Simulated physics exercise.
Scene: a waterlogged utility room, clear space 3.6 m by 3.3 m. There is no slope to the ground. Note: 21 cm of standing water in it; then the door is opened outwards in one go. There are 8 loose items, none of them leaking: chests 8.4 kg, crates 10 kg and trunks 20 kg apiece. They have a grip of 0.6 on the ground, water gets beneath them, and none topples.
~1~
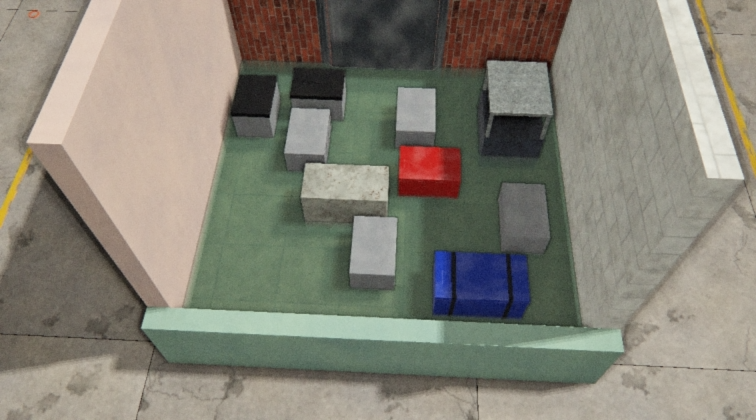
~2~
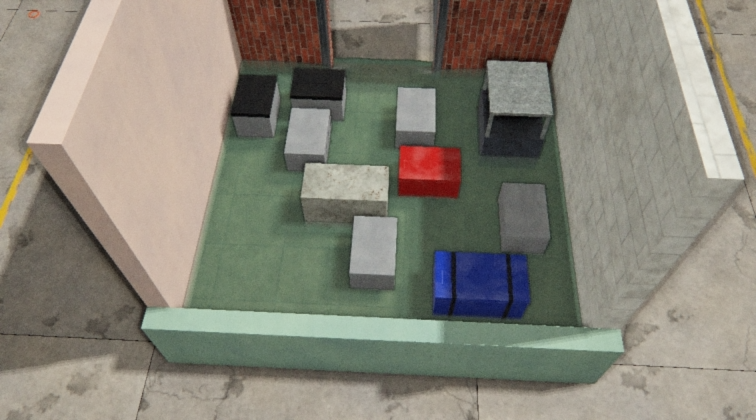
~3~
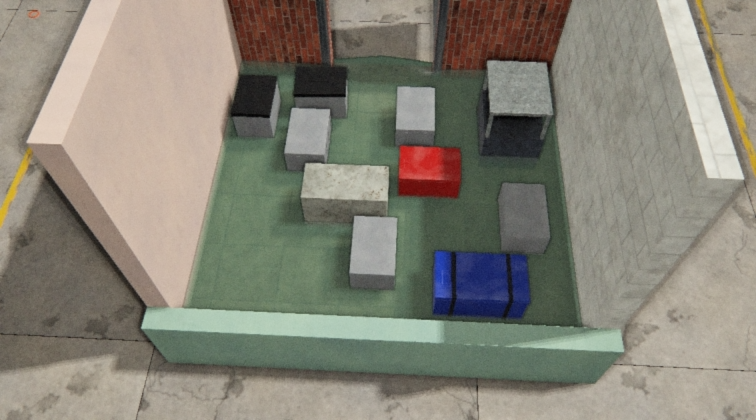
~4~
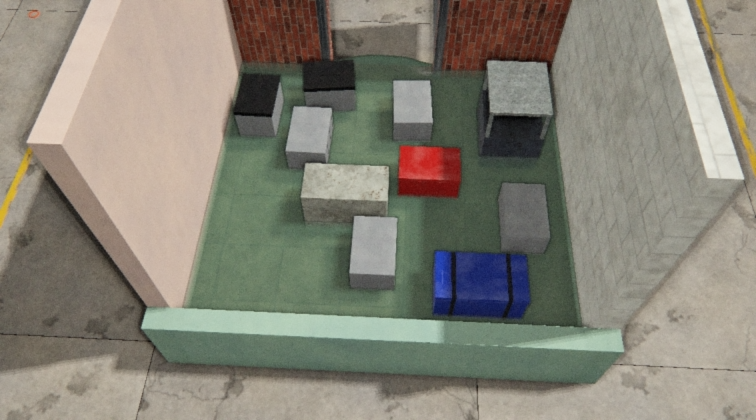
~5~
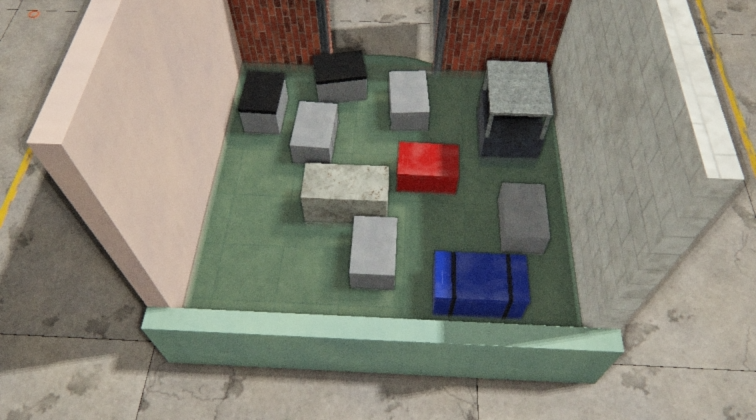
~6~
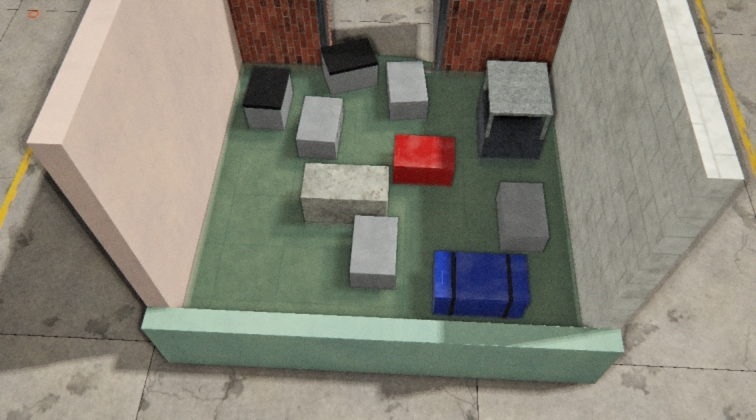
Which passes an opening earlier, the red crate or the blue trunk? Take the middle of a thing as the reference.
The red one.
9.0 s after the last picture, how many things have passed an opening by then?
Result: 5.
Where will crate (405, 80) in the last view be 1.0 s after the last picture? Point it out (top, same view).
Roughly (400, 42) in the same view.
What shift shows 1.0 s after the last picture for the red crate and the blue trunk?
50 and 10 cm or so by then.
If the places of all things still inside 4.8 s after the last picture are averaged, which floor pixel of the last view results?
(427, 196).
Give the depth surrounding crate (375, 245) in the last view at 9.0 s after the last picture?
About 10 cm.
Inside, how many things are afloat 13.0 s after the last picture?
I'd say 3 of them.
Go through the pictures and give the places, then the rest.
The red crate at (430, 163), afloat; the blue trunk at (482, 276), afloat; about 2270 L in view; 0 of 8 have shifted, in the first frame.
The red crate at (430, 163), afloat; the blue trunk at (482, 276) floats; about 2240 L in view; 0 of 8 have shifted, in the second frame.
The red crate at (430, 163), afloat; the blue trunk at (482, 276) floats; about 2200 L in view; 1 of 8 have shifted, in the third frame.
The red crate at (430, 163) floats; the blue trunk at (482, 276) floats; about 2150 L in view; 2 of 8 have shifted, in the fourth frame.
The red crate at (429, 159), afloat, 7 cm from its start; the blue trunk at (482, 276) floats; 18 cm deep round most things; 5 of 8 have shifted, in the fifth frame.
The red crate at (425, 152), afloat, 18 cm from its start; the blue trunk at (482, 276) floats; about 2040 L in view; 5 of 8 have shifted, in the sixth frame.
Then, 1.0 s after the last picture the red crate is near (413, 129), 0.5 m from its start, afloat; the blue trunk is near (479, 268), 0.1 m from its start, afloat; 1 of 8 are out; 7 afloat.
Then, 4.8 s after the last picture the red crate has gone out (4.0 s after the last picture); the blue trunk is near (477, 255), 0.2 m from its start, afloat; 4 of 8 are out; 4 afloat.
Then, 9.0 s after the last picture the red crate has gone out (4.0 s after the last picture); the blue trunk is near (481, 233), 0.5 m from its start, afloat; 5 of 8 are out; 3 afloat.
Then, 13.0 s after the last picture the red crate has gone out (4.0 s after the last picture); the blue trunk is near (485, 218), 0.7 m from its start, afloat; 5 of 8 are out; 3 afloat.
